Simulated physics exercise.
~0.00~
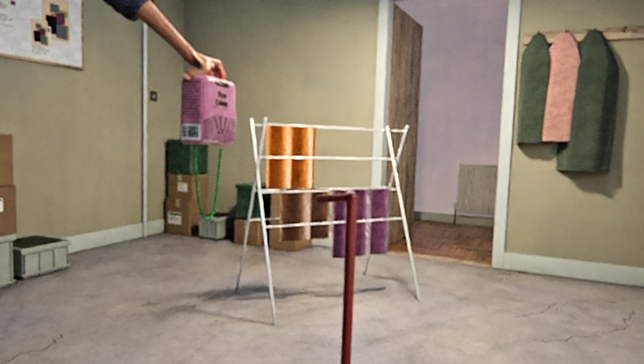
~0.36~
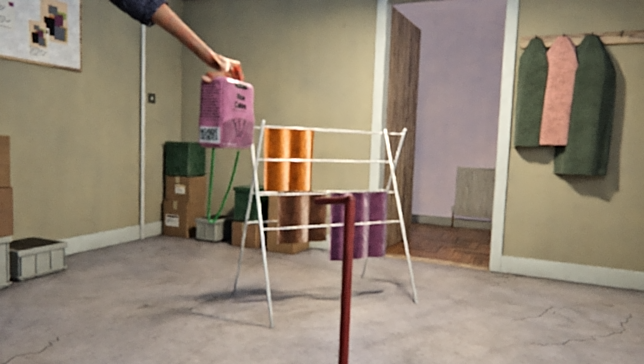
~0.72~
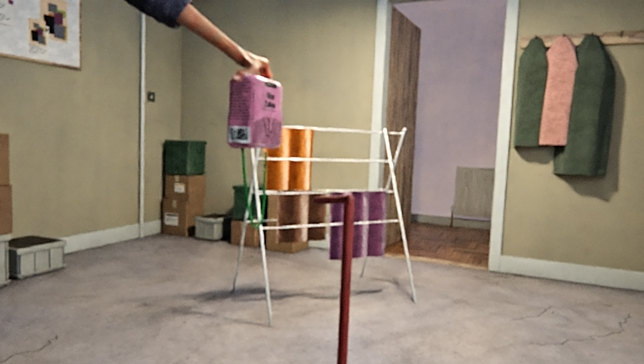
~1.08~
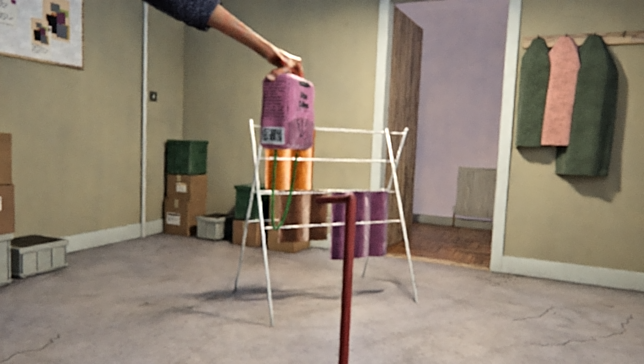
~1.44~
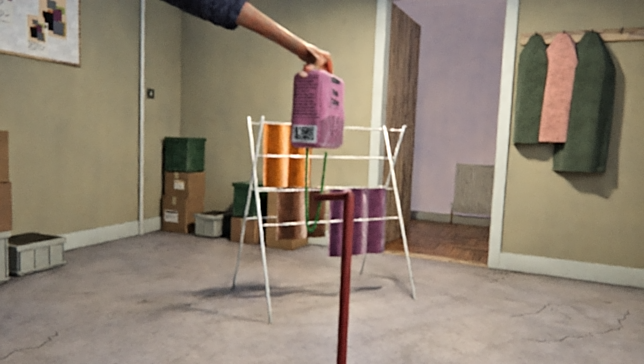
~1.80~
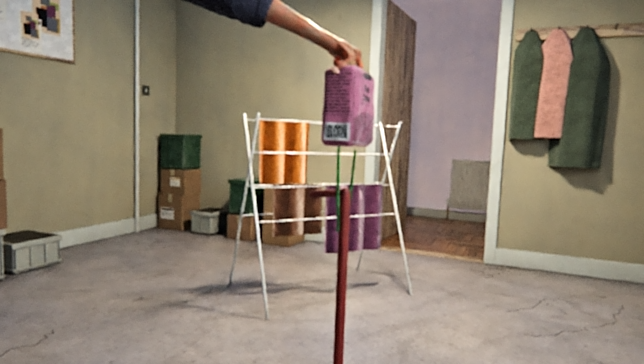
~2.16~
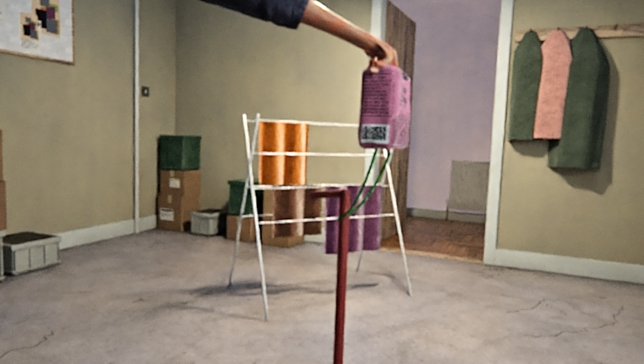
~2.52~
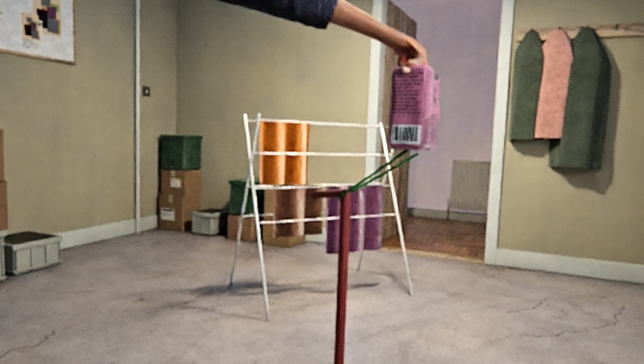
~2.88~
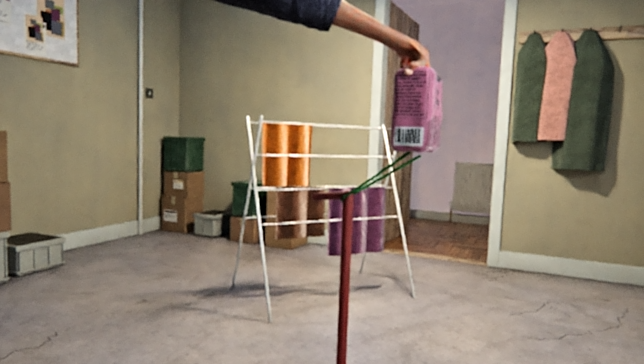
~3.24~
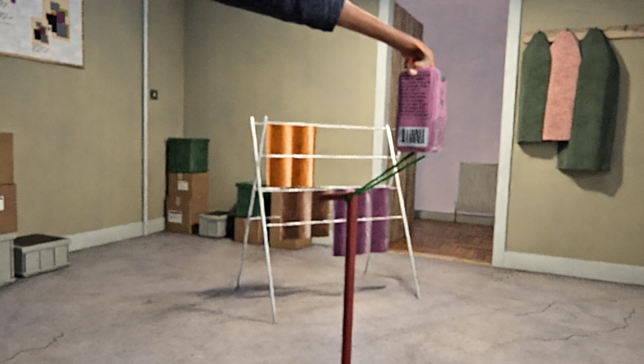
A pink sack with a green cord loop dangling beneath it was carried rightward by a hand, past a drying rack and over a dark red post, until the loop caught on the post's hook and pulled tight, stopping the hand.
